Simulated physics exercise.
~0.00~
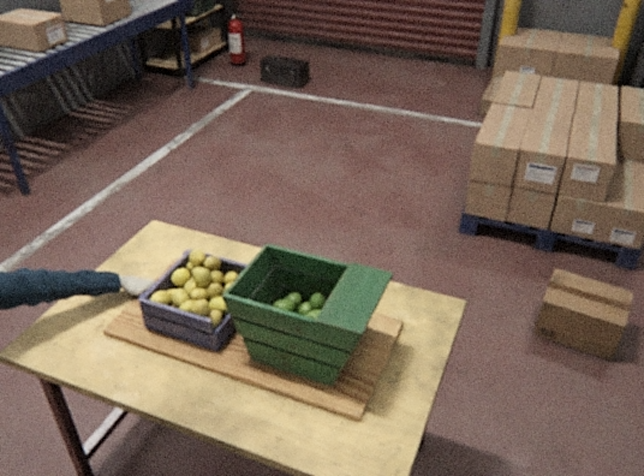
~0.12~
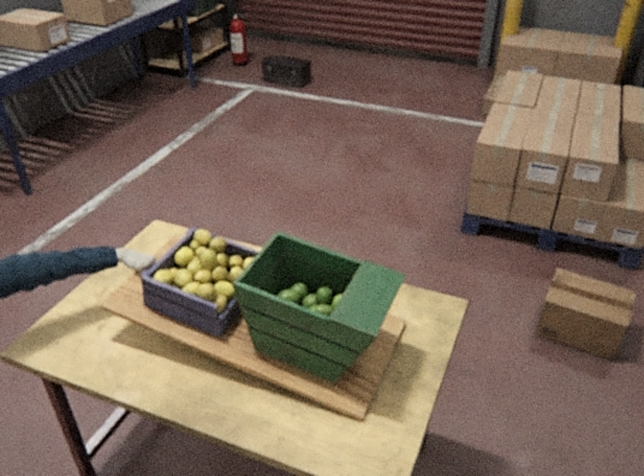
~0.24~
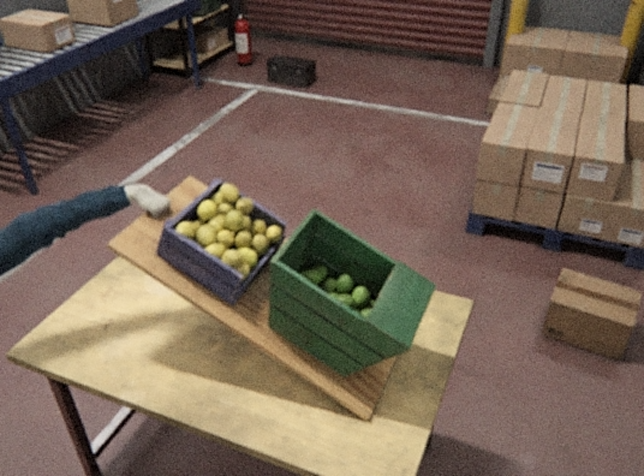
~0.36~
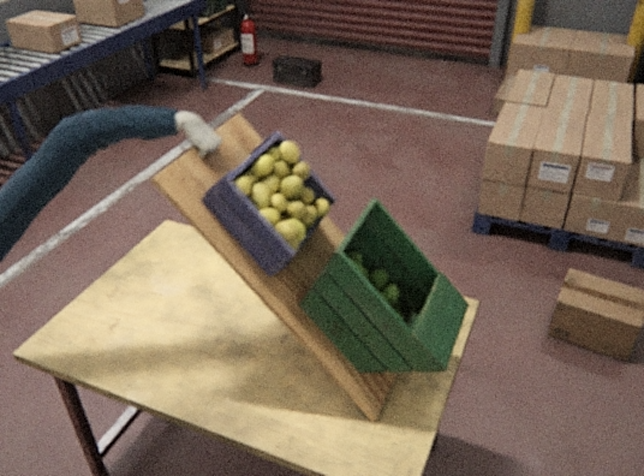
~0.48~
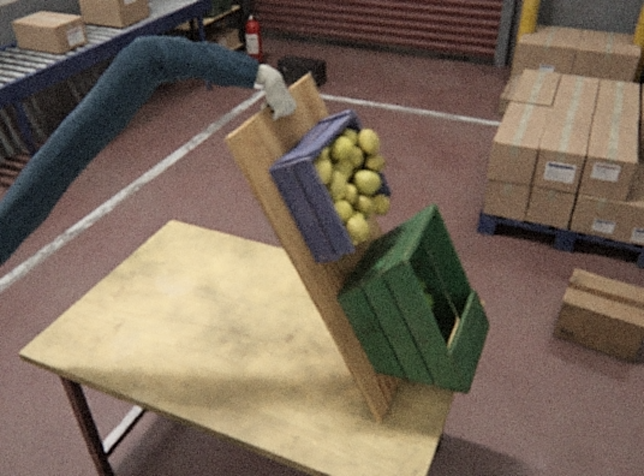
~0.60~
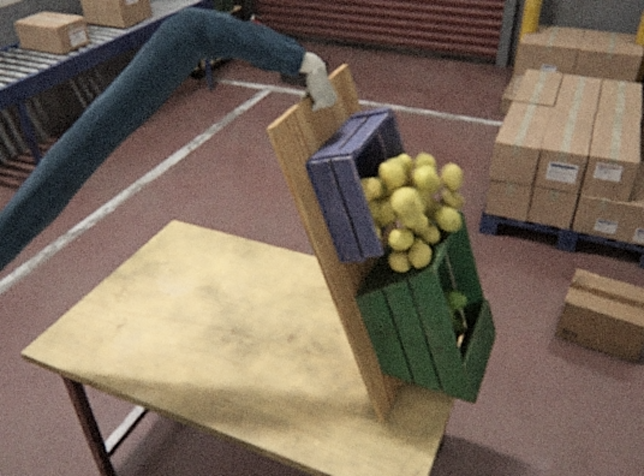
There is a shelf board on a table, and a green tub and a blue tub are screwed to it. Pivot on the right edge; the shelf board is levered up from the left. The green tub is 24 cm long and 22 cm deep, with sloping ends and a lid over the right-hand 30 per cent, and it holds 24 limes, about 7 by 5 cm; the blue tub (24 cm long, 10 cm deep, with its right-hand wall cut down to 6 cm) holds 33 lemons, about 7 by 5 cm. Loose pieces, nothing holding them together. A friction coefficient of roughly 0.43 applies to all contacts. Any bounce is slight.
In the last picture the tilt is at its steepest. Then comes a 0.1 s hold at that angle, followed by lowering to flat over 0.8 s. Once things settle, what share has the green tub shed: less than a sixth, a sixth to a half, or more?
Looks like not even a sixth of the stuff is going to get out.
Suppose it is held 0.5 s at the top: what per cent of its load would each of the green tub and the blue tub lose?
Green tub 0%, blue tub 80%.
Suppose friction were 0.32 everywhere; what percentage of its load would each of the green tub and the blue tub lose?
That would cost the green tub 0 and the blue tub 100 per cent of the load.
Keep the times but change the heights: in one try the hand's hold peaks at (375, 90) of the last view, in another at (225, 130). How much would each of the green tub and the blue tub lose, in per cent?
Green tub: 0 %, then 0 %; blue tub: 100 %, then 40 %.
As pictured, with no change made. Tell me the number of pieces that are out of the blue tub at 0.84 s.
Blue tub - about 25 out by that time.
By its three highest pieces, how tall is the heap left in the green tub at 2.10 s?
About 17 cm.
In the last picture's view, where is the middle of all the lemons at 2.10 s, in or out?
Their middle is at about (275, 322).
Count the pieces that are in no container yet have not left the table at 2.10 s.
My count comes to close to 10.
After 0.84 s, tilt 65°; green tub 24 in, 0 out and blue tub 6 in, 27 out.
After 1.14 s, tilt 30°; green tub 24 in, 0 out and blue tub 4 in, 29 out.
After 1.56 s, tilt 0°; green tub 24 in, 0 out and blue tub 4 in, 29 out.
Outcome (at 2.10 s), green tub 24 in, 0 out and blue tub 4 in, 29 out. Asked share, 0 of 24, 0 per cent.
